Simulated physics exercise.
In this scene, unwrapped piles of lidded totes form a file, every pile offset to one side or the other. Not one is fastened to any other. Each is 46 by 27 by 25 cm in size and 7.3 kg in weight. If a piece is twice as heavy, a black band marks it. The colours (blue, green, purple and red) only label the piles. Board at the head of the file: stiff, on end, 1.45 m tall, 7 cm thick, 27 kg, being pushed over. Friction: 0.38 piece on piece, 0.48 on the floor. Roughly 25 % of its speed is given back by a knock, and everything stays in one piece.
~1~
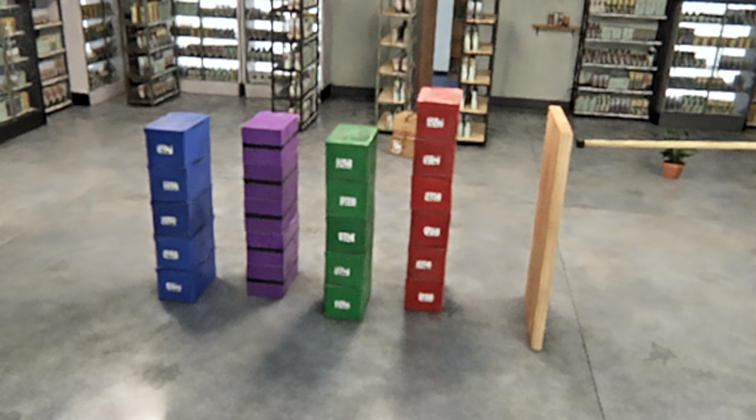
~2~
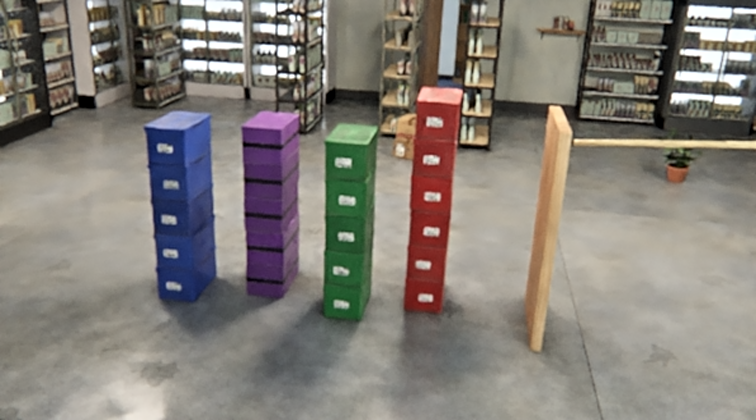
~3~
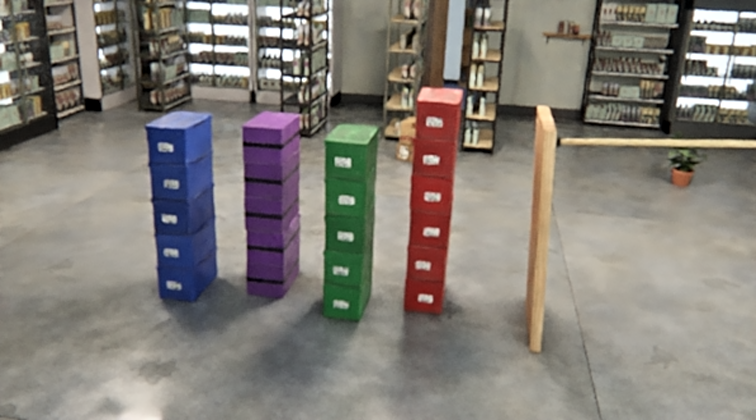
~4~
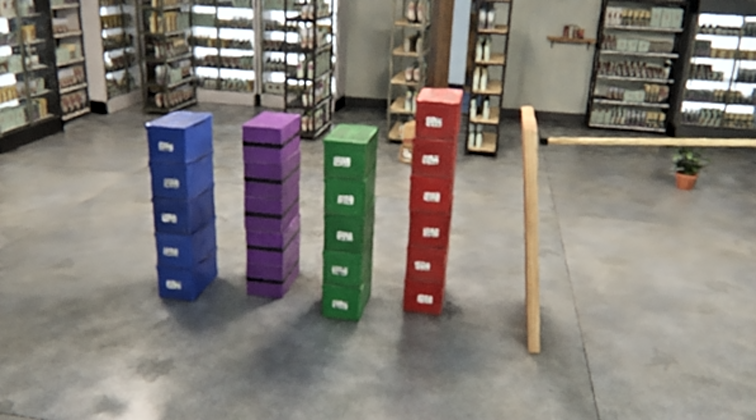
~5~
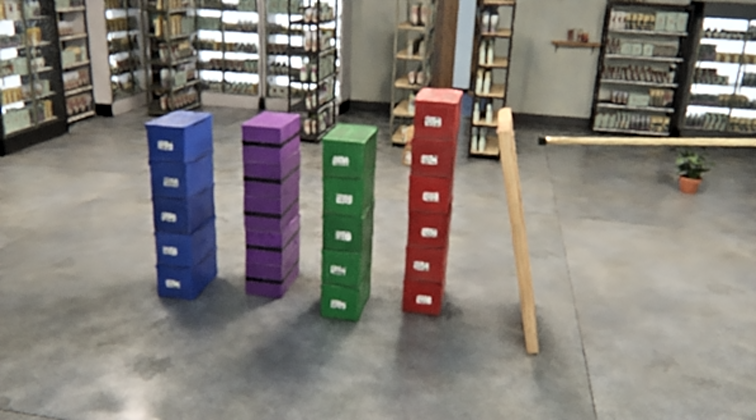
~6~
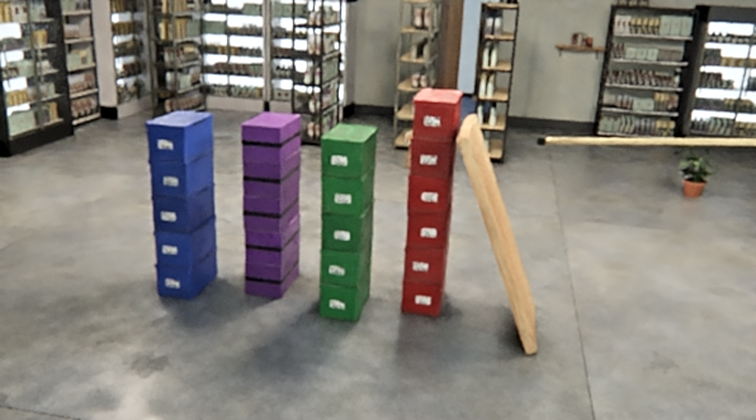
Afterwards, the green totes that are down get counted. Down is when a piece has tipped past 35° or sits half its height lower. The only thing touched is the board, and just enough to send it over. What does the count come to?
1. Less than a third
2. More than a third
2.
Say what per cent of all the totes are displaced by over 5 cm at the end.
The answer is 90 percent.
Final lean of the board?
Roughly 60° from upright.
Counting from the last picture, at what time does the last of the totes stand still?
Roughly 4.5 s.
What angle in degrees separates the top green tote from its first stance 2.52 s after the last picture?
Angle from initial pose, roughly 50 deg - estimate.
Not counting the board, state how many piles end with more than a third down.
Total count: 4.
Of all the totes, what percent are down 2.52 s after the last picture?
90 %.
Then, 1.72 s on from the sixth picture, board 48° from upright; none of the 5 green totes down (4 of 21 in all colours); top green tote tipped 30°, 12 cm lower; top red tote tipped 64°, 64 cm lower.
Then, 2.52 s on from the sixth picture, board 60° from upright; 5 of the 5 green totes down (19 of 21 in all colours); top green tote tipped 46°, 59 cm lower; top purple tote on its side.
Finally, board 59° from upright; 5 of the 5 green totes down (19 of 21 in all colours); top green tote on its side; top purple tote on its side. That is 100 per cent. Seen by the last camera, middles, top green tote near (134, 312), top purple tote near (43, 218).
